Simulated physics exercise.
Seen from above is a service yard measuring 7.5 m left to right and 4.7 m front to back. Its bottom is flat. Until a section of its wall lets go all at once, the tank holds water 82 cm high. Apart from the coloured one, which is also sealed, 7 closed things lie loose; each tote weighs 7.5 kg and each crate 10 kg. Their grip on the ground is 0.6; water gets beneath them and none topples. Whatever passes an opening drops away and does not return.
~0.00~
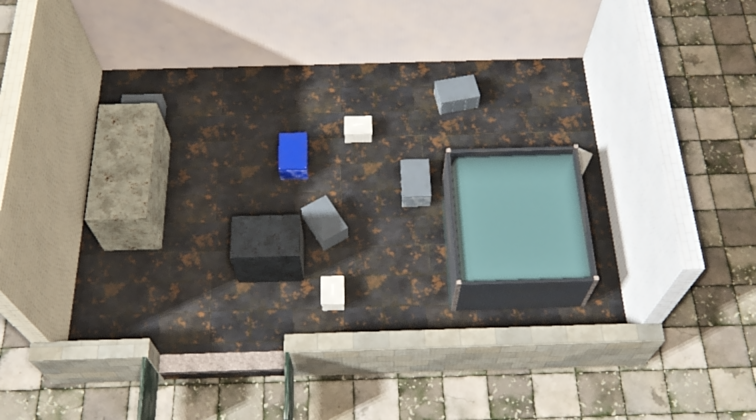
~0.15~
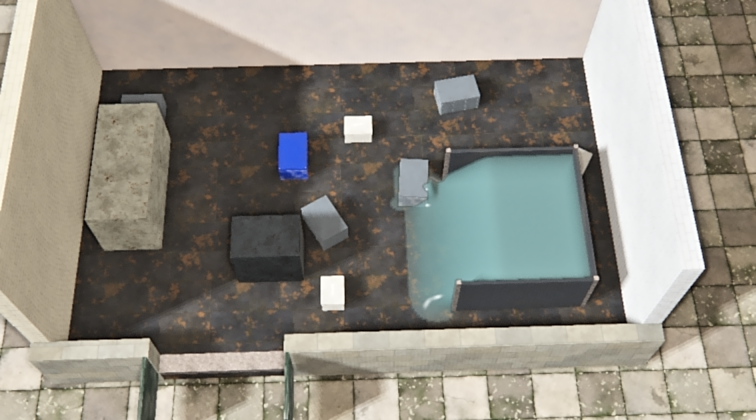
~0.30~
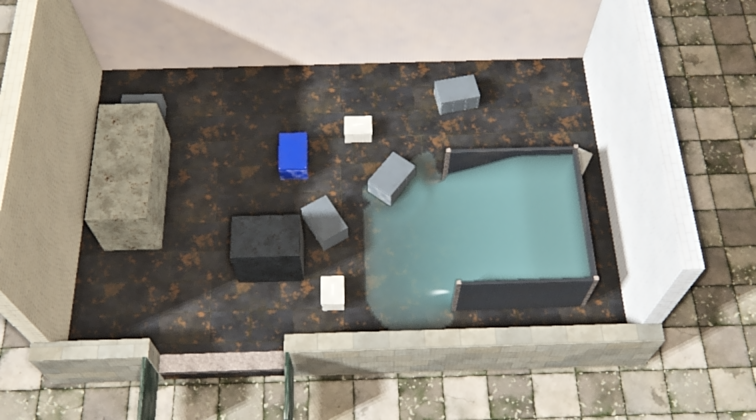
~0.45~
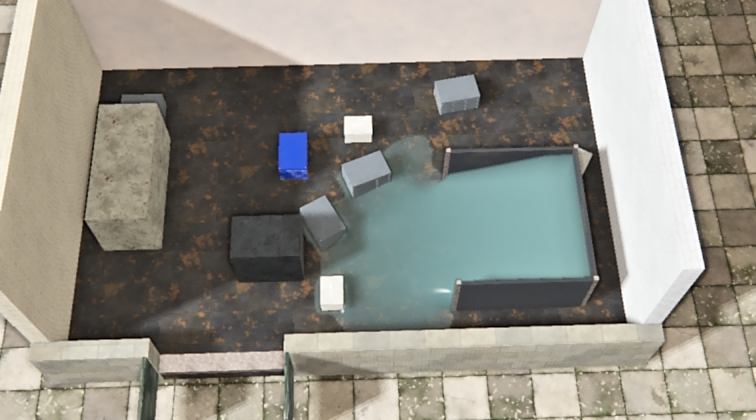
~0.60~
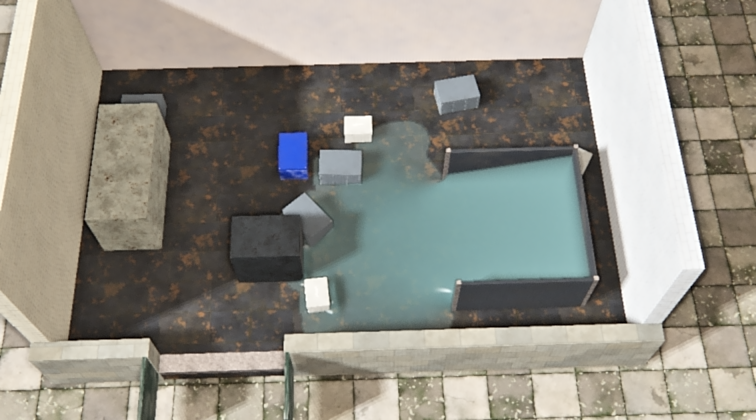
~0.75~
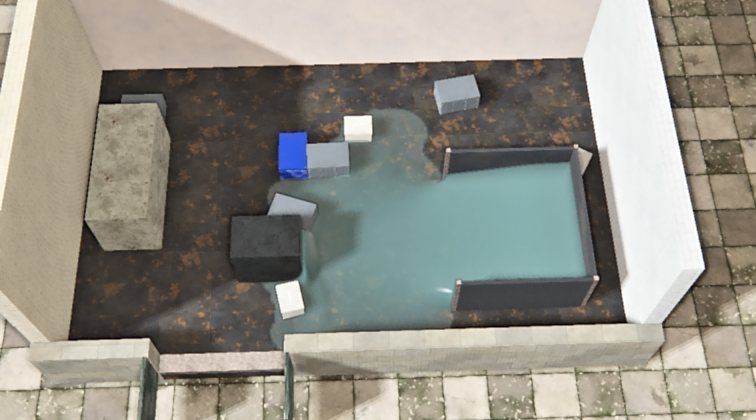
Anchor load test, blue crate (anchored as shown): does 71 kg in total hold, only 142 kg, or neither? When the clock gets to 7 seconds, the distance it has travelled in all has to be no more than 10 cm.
Only 142 kg holds.
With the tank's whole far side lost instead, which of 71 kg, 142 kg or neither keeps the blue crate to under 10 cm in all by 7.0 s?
Answer: The small one.
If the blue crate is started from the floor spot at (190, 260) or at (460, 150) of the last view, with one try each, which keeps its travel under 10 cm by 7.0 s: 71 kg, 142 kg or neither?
In turn: The smaller is enough; the smaller is enough.
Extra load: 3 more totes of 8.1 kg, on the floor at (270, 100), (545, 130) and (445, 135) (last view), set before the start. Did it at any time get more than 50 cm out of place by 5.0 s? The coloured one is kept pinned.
Beyond it, within it, within it.
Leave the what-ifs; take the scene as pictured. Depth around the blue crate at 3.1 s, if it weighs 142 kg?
Close to 8 cm deep.
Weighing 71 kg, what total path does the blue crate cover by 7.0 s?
60 cm in all.
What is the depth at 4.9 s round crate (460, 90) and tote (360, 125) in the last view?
Roughly 2 and 4 cm.
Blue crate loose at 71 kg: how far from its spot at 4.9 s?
About 60 cm.
After 1.4 s the blue crate would be 4 cm from its start with 71 kg and 0 cm from its start with 142 kg; 13 cm of water round it then.
After 3.1 s the blue crate would be 65 cm from its start with 71 kg and 0 cm from its start with 142 kg; 8 cm of water round it then.
After 4.9 s the blue crate would be 65 cm from its start with 71 kg and 0 cm from its start with 142 kg; 9 cm of water round it then.
After 7.0 s the blue crate would be 65 cm from its start with 71 kg and 0 cm from its start with 142 kg; 9 cm of water round it then.
